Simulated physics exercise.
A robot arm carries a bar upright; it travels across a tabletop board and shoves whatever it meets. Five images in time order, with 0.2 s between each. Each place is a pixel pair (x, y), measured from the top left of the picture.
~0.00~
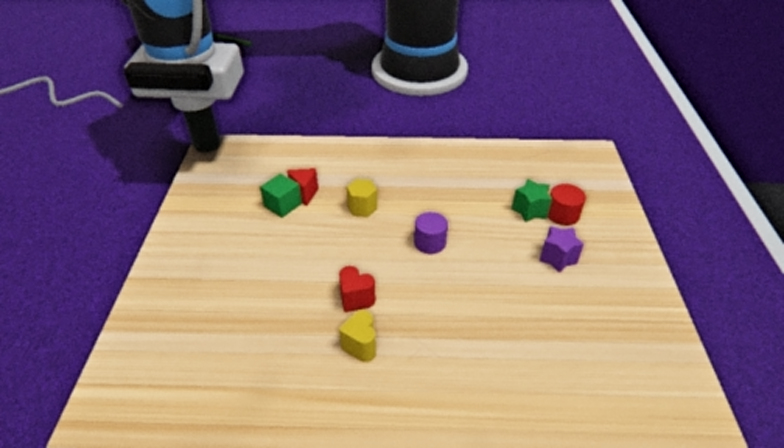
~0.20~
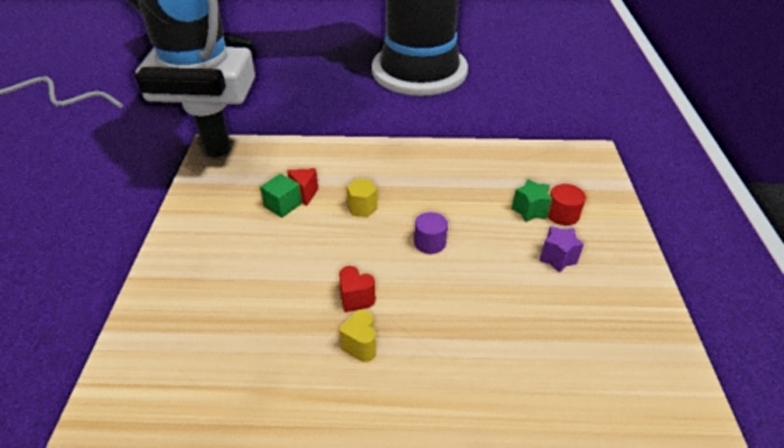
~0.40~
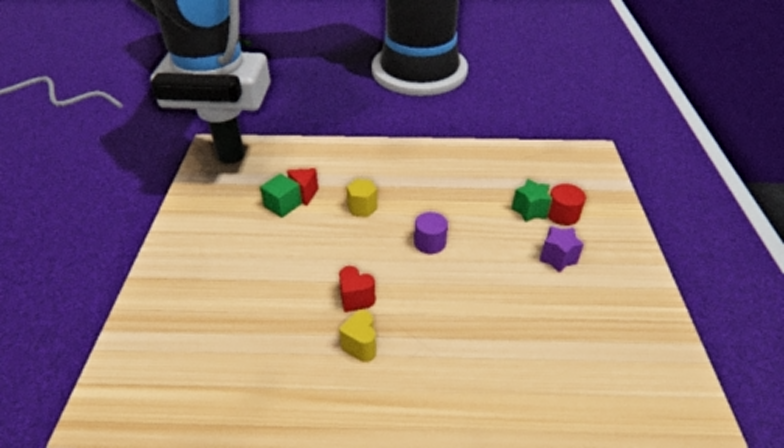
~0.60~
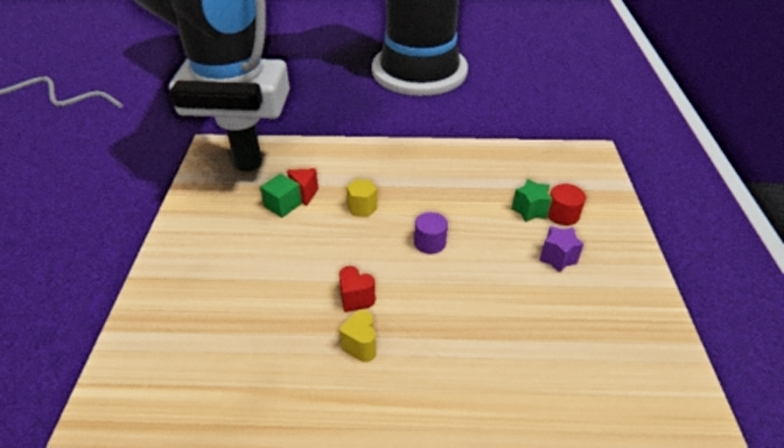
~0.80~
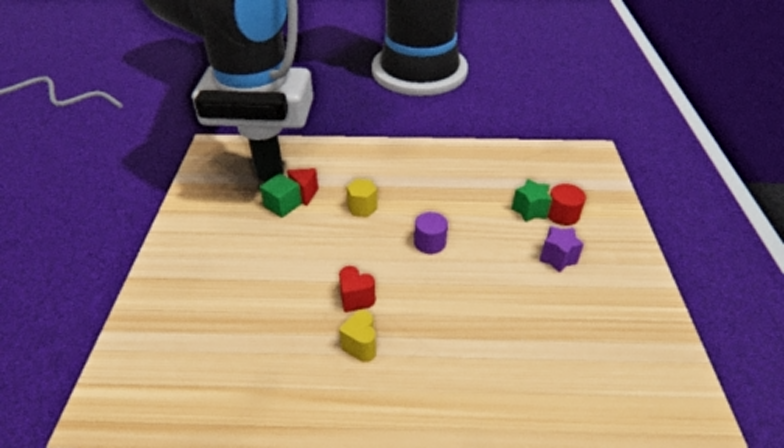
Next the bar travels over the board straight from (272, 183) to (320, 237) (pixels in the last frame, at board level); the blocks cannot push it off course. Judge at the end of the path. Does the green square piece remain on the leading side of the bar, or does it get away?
Slid off.
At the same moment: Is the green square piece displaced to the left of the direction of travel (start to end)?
I'd say no.
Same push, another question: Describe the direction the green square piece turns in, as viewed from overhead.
Its rotation is clockwise.
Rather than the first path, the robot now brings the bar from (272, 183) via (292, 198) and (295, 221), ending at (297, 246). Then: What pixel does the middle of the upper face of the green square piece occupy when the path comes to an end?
The point I'd pick in the picture is (265, 239).
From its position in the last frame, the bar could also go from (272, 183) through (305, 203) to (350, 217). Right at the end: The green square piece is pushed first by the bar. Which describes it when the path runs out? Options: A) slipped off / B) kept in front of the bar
(A)
The first path, step by step. One third of the way, bar (285, 190); green square piece (285, 199), turned 35° clockwise; red triangular block (316, 179), turned 35° anticlockwise.
Two thirds of the way, bar (302, 208); green square piece (290, 219), turned 75° clockwise; red triangular block (323, 183), turned 95° anticlockwise.
At the end, bar (319, 226); green square piece (290, 229), turned 100° clockwise; red triangular block (323, 183), turned 100° anticlockwise; yellow six-sided block in place.
